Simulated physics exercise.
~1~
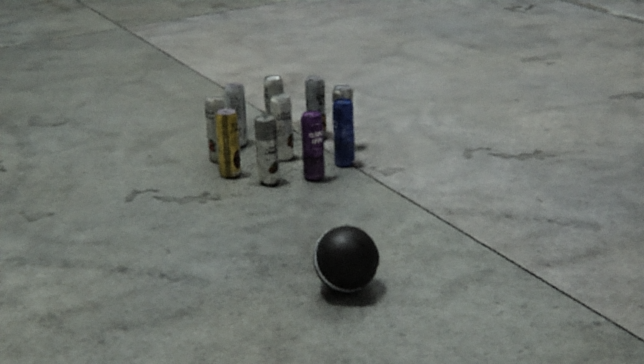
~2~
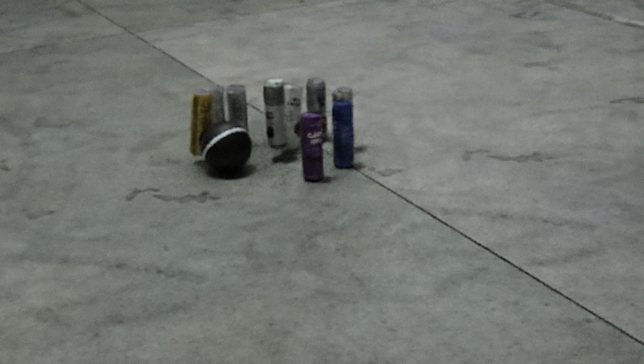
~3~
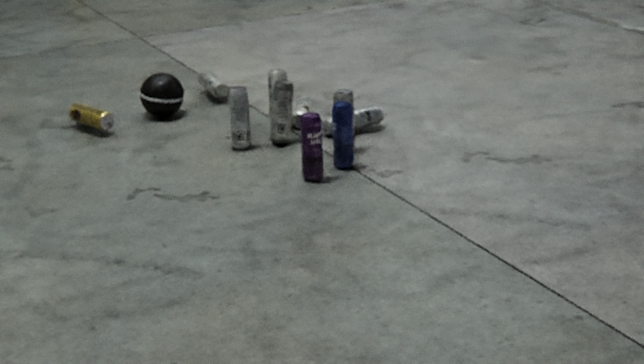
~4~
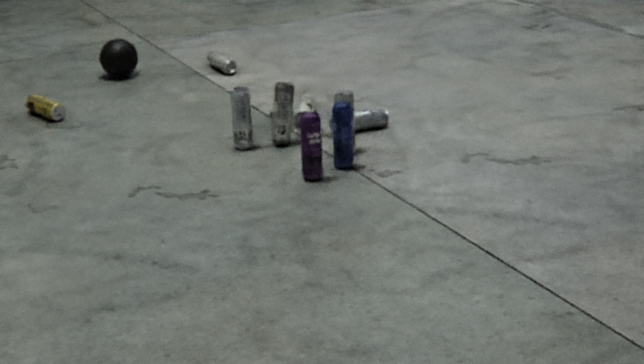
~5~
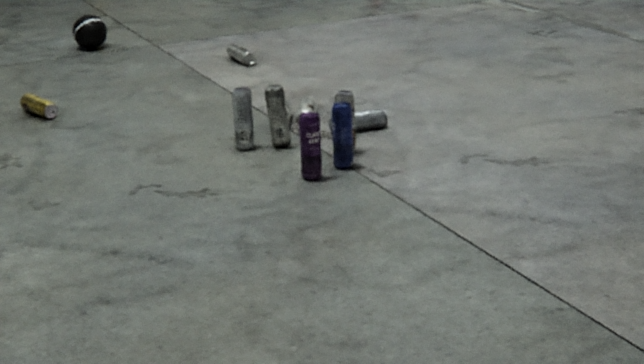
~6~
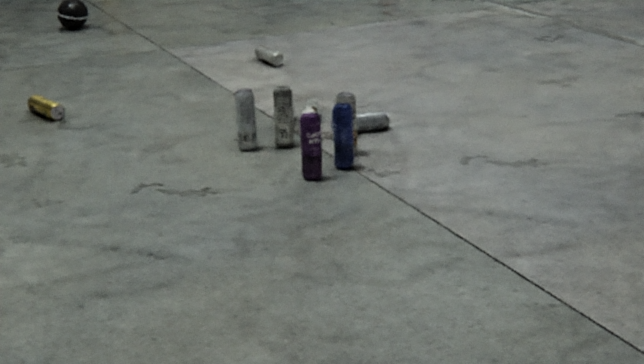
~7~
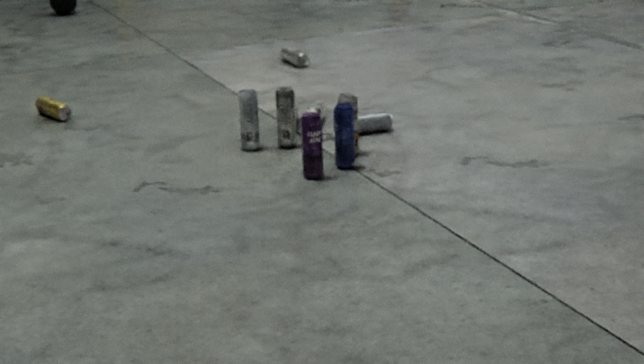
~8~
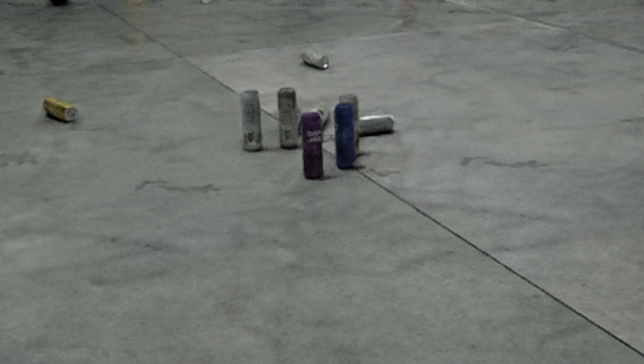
A black ball rolls into upright cans, knocks several over, and leaves the purple one standing.
